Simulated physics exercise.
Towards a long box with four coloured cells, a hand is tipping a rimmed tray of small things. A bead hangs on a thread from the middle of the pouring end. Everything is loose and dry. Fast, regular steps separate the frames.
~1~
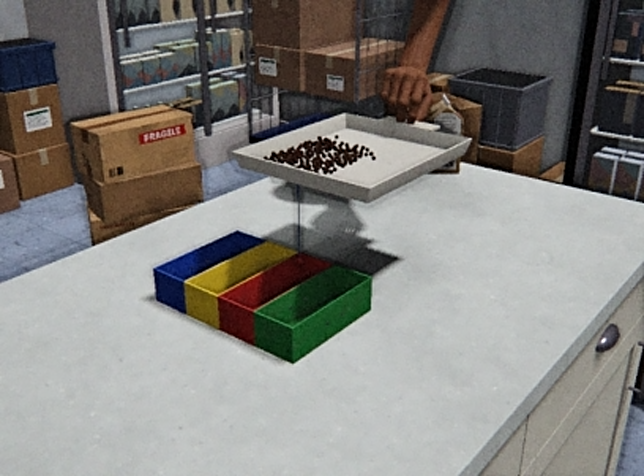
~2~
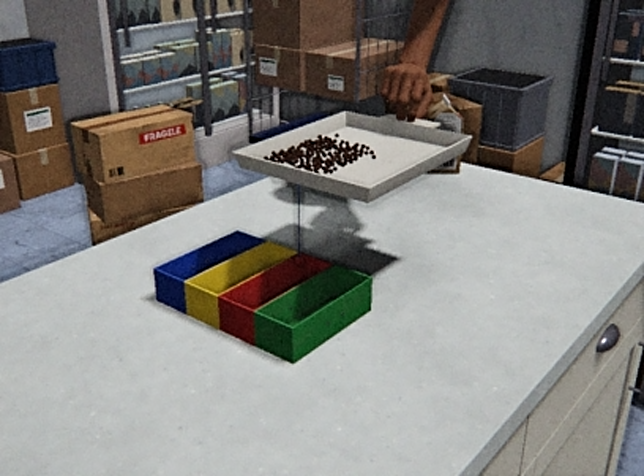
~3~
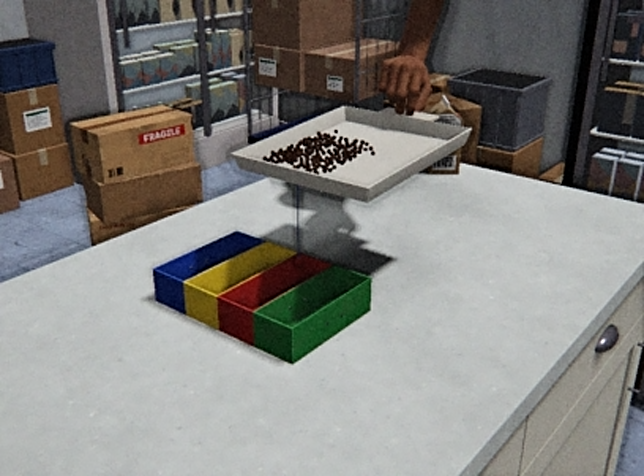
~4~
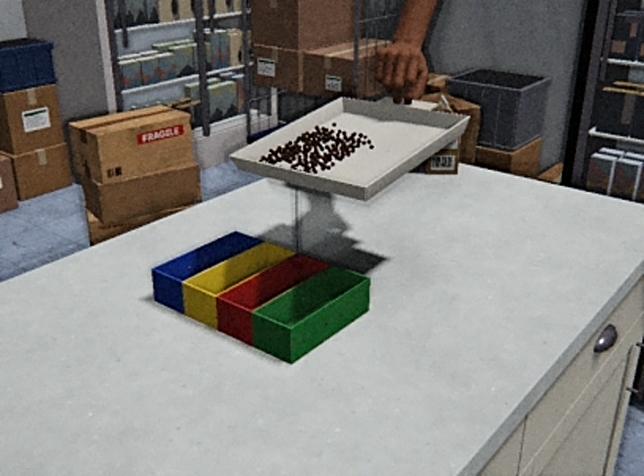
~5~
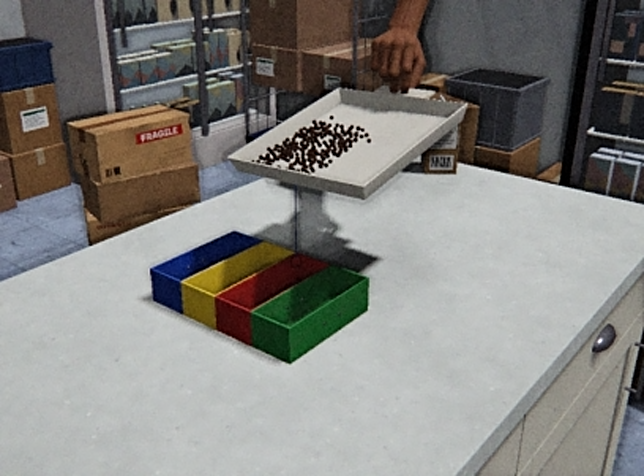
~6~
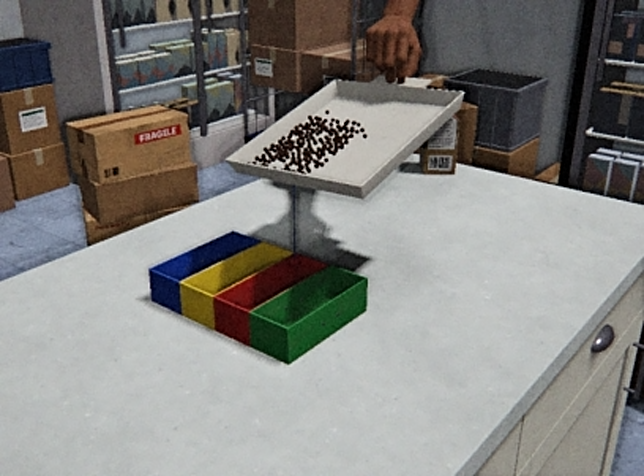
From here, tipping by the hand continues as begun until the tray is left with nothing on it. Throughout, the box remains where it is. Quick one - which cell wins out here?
The yellow one wins out.
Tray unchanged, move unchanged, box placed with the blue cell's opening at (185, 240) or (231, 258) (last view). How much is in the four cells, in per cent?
It would be roughly 100 per cent for the first and roughly 100 per cent for the second.
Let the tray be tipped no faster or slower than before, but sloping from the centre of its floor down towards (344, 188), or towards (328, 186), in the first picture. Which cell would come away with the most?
The green cell first, the green cell second.
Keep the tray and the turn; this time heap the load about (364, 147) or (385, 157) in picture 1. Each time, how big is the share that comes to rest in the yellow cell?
Shares in turn: 50 % and 40 %.
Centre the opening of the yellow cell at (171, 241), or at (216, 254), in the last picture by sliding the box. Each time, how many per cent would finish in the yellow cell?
0 and 50 %.
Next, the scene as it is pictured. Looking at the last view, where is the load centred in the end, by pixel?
Somewhere around (222, 294) in the last picture.
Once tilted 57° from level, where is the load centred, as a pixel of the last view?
The centre of the load shows up near (269, 161) in the last view.
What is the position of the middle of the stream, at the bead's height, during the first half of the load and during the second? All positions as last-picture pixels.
At (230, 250) for the first part, then at (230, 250) for the others.
Just after the last frame, tray tipped steeply; almost all on the tray; just a few falling or outside the box.
A moment on, tray tipped right over; roughly a third on the tray; roughly a quarter in the yellow cell; about a tenth in the blue cell; just a few in the red cell; roughly a quarter falling or outside the box.
Further on, tray tipped past a quarter turn; roughly two thirds in the yellow cell; roughly a third in the blue cell; about a tenth in the red cell.
When it is over, tray tipped past a quarter turn; roughly two thirds in the yellow cell; roughly a third in the blue cell; about a tenth in the red cell; not one in the green cell.
